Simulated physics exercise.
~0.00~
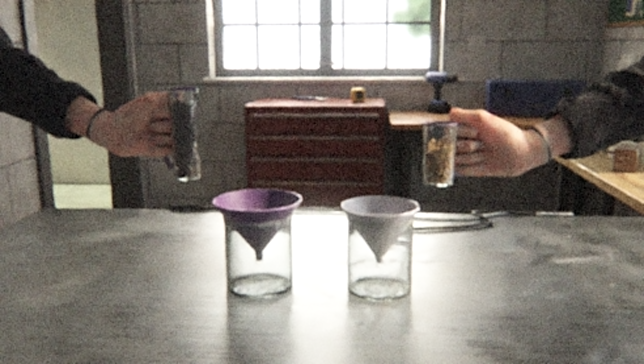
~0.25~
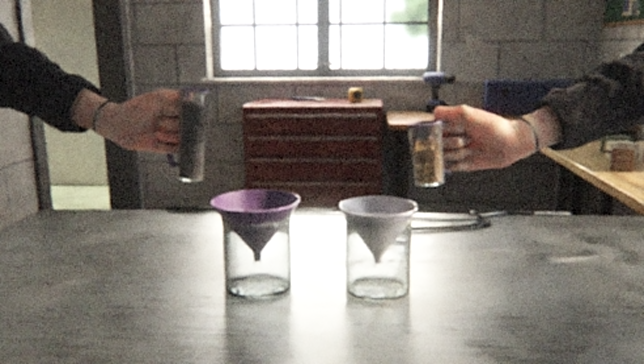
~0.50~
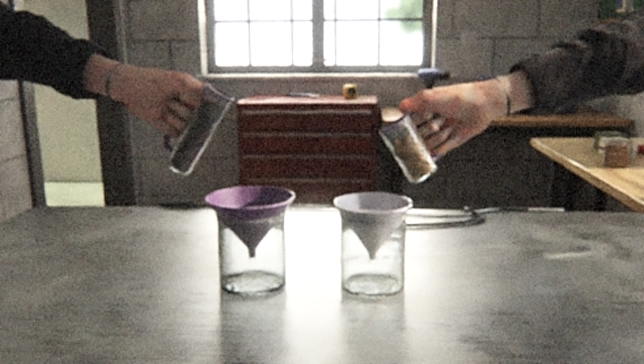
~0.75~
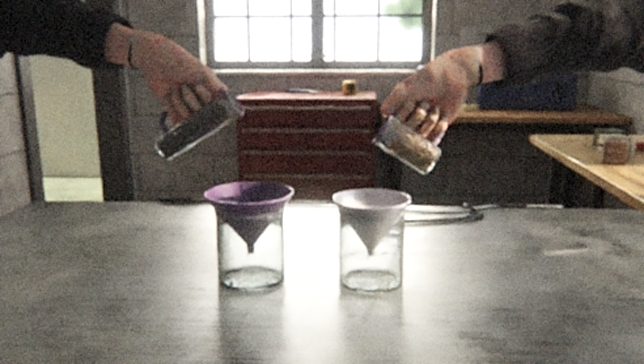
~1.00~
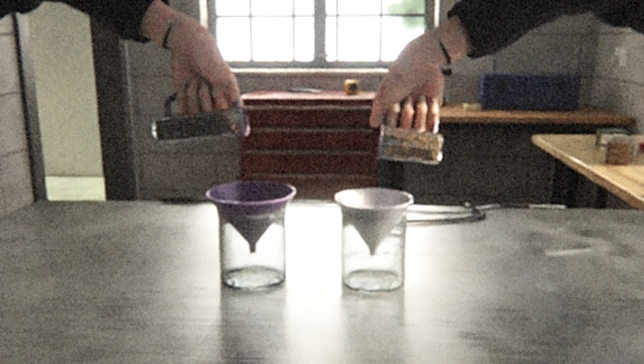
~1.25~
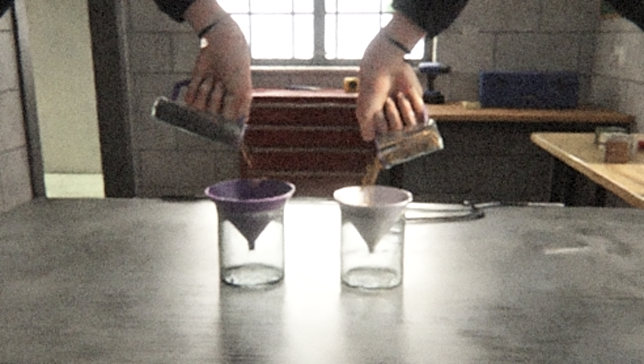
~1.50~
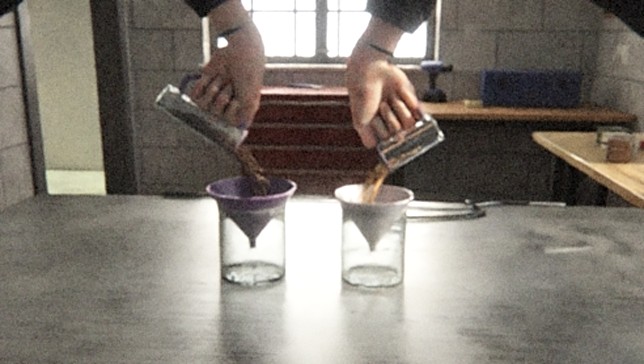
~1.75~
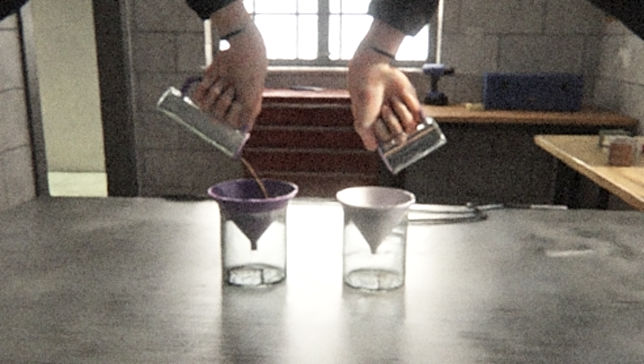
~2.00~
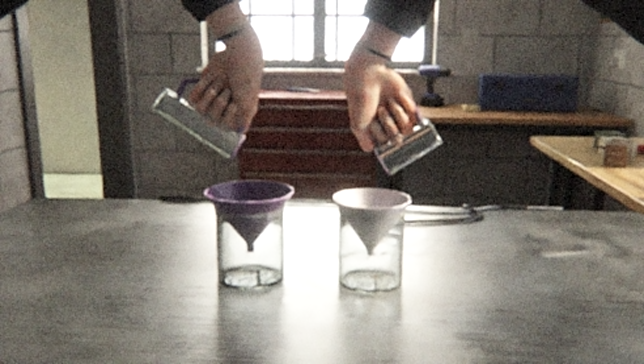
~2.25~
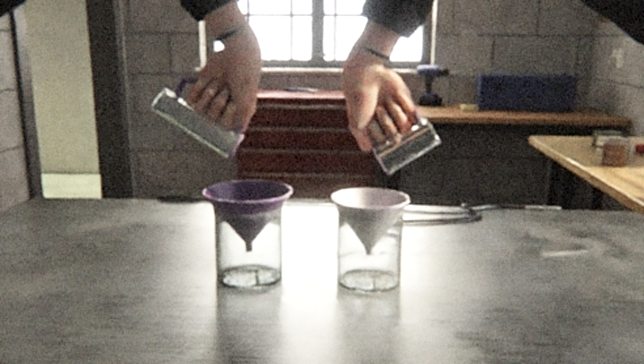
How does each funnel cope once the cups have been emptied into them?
Both the purple funnel on the left and the pale one on the right get blocked. Nearly all the bits stay stuck inside them, with only a stray few down in the jars.
